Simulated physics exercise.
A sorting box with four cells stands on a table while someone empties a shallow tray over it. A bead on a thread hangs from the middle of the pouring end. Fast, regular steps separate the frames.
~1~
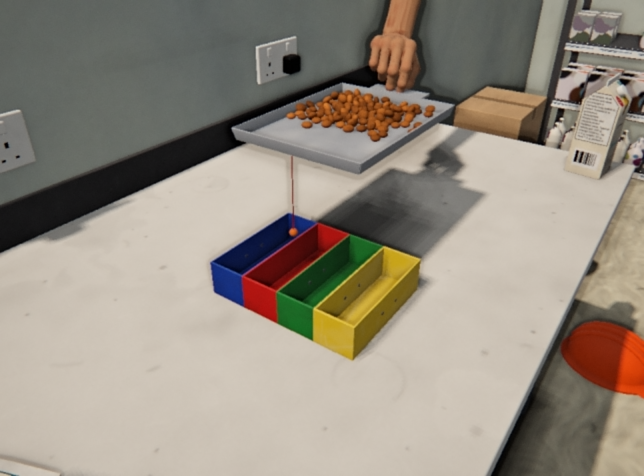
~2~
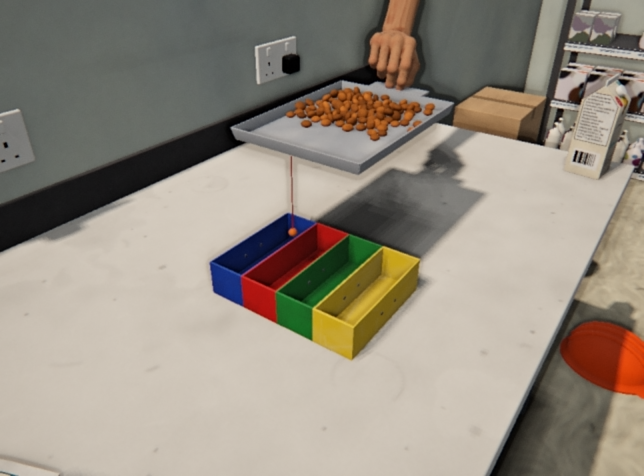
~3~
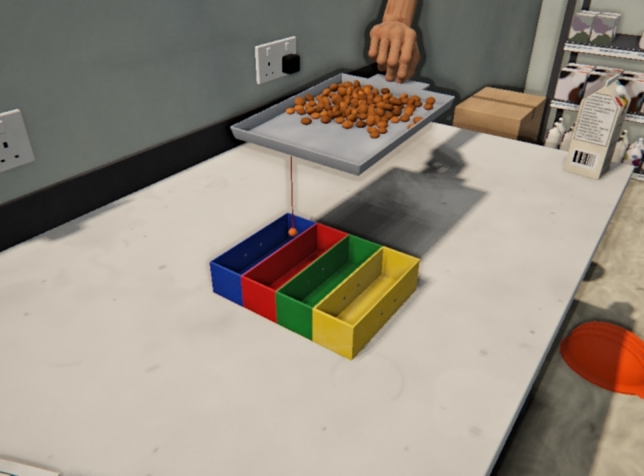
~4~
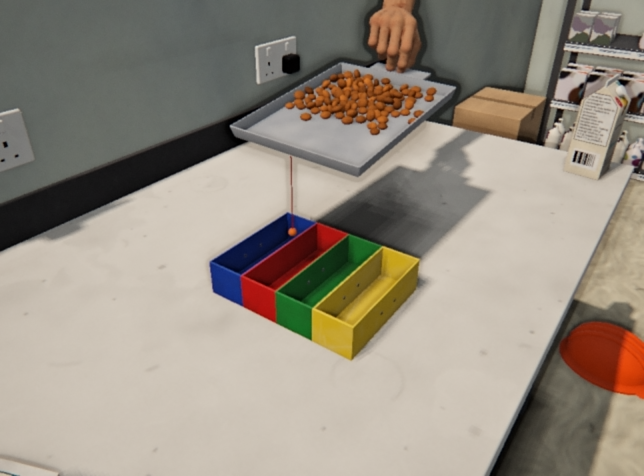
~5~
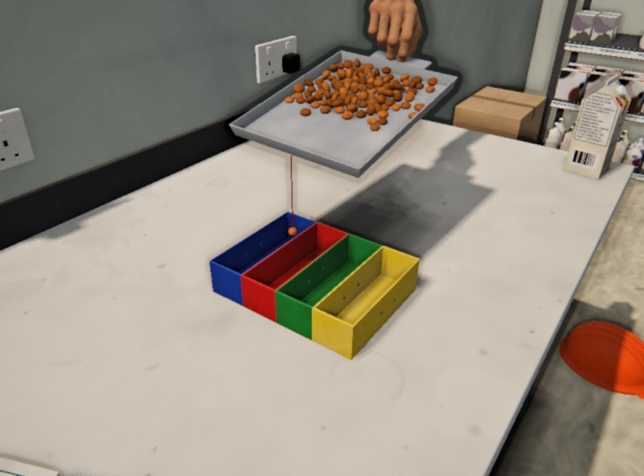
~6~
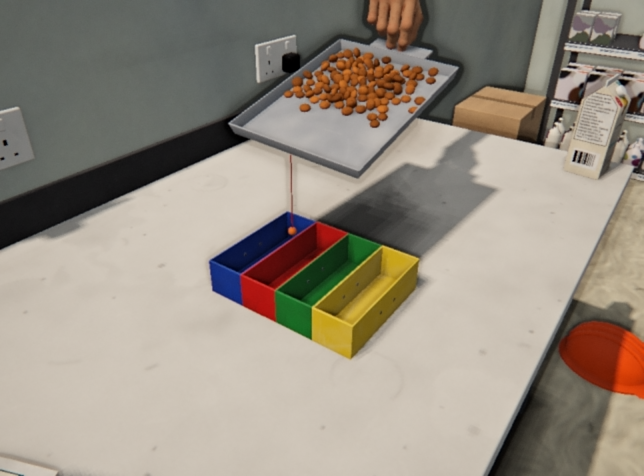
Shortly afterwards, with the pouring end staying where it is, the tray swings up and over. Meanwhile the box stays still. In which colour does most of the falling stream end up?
Most of the stream ends up in the green cell.
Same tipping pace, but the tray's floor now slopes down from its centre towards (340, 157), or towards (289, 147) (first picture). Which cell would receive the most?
The first time it is green, and the second time it is the blue one.
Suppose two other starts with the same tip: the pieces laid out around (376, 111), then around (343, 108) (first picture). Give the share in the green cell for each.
You'd get 50 % the first time and 50 % the second.
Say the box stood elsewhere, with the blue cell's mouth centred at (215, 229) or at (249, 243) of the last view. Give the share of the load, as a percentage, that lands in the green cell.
First placement: 20 per cent; second placement: 40 per cent.
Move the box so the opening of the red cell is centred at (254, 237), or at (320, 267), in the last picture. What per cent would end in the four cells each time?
Trial 1 near 60 %, trial 2 near 80 %.
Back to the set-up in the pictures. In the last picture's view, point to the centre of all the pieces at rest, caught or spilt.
Roughly at pixel (306, 298).
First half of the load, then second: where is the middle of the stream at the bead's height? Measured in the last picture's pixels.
Near (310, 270) to start, and near (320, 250) afterwards.
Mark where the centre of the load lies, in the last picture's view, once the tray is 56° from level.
Around (321, 150).
Just after the last frame, tray tipped steeply; the larger part on the tray; just a few in the green cell; roughly a quarter falling or outside the box.
A moment on, tray tipped right over; roughly a third on the tray; roughly a quarter in the green cell; about a tenth in the red cell; about a tenth in the yellow cell; just a few in the blue cell; about a tenth falling or outside the box.
Further on, tray tipped past a quarter turn; roughly half in the green cell; roughly a quarter in the red cell; about a tenth in the blue cell; about a tenth in the yellow cell; about a tenth falling or outside the box.
When it is over, tray tipped past a quarter turn; roughly half in the green cell; roughly a quarter in the red cell; about a tenth in the blue cell; about a tenth in the yellow cell; about a tenth outside the box.
